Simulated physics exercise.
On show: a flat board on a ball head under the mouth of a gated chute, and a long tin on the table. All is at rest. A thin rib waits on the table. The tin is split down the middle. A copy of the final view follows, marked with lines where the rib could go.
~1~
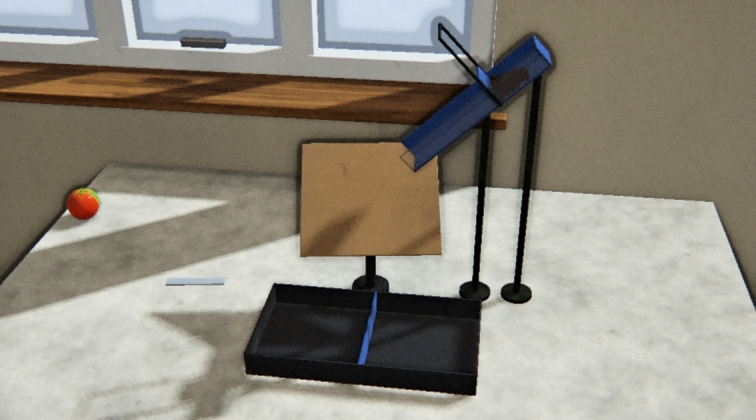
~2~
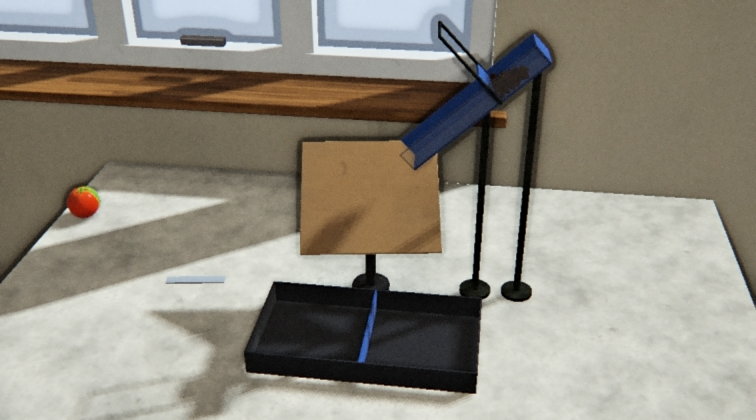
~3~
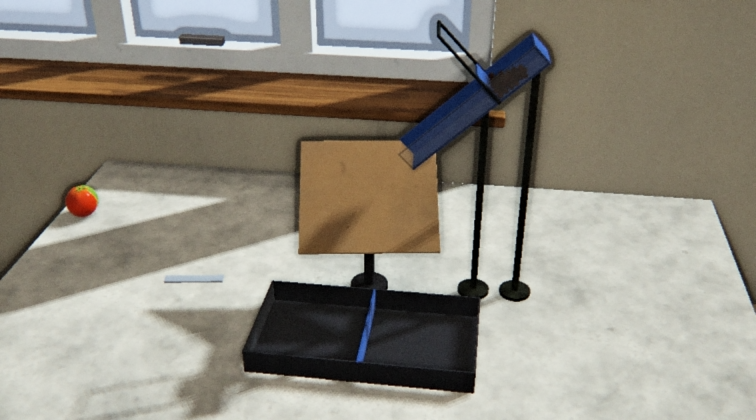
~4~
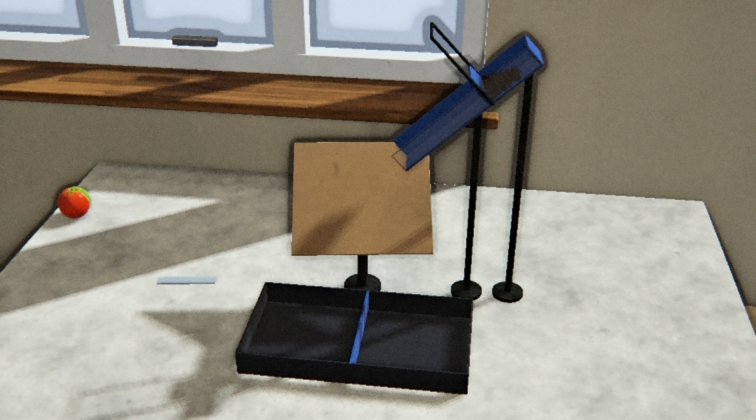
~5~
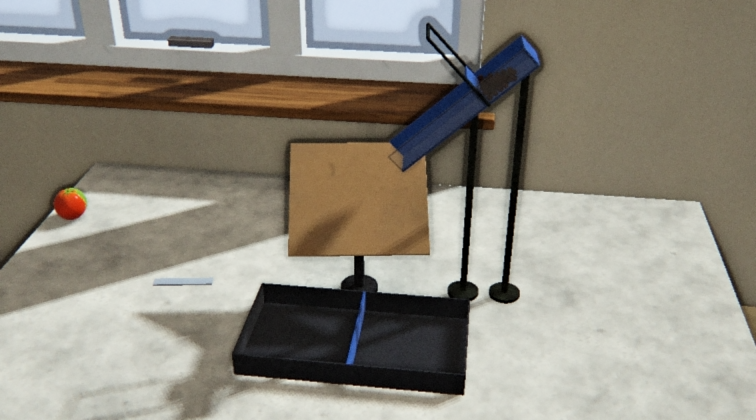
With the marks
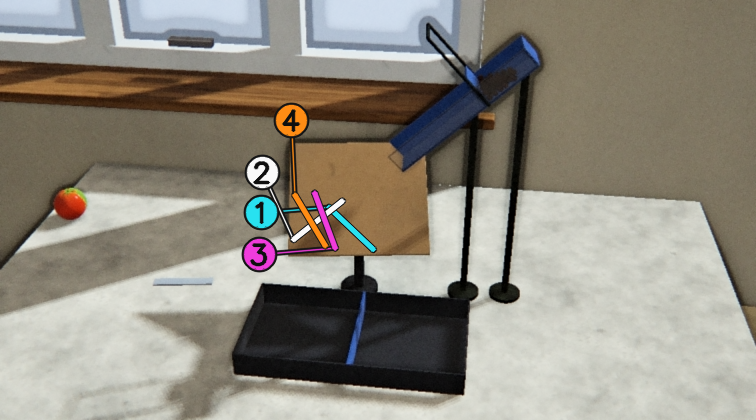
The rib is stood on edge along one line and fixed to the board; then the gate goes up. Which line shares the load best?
3 is best.
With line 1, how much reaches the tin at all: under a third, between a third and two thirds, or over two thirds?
It is over two thirds.
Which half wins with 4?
The left half.
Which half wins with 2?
More lands on the left.
On the marked copy, line 1 from (328, 207) to (373, 249); line 2 from (342, 201) to (293, 239); line 3 from (314, 193) to (335, 248); line 4 from (294, 195) to (325, 245).
With 1, of what is caught, a small share in the left half, the bulk in the right.
With 2, of what is caught, all but a few in the left half, a small share in the right.
With 3, of what is caught, close to two thirds in the left half, close to a third in the right.
With 4, of what is caught, the bulk in the left half, a small share in the right.
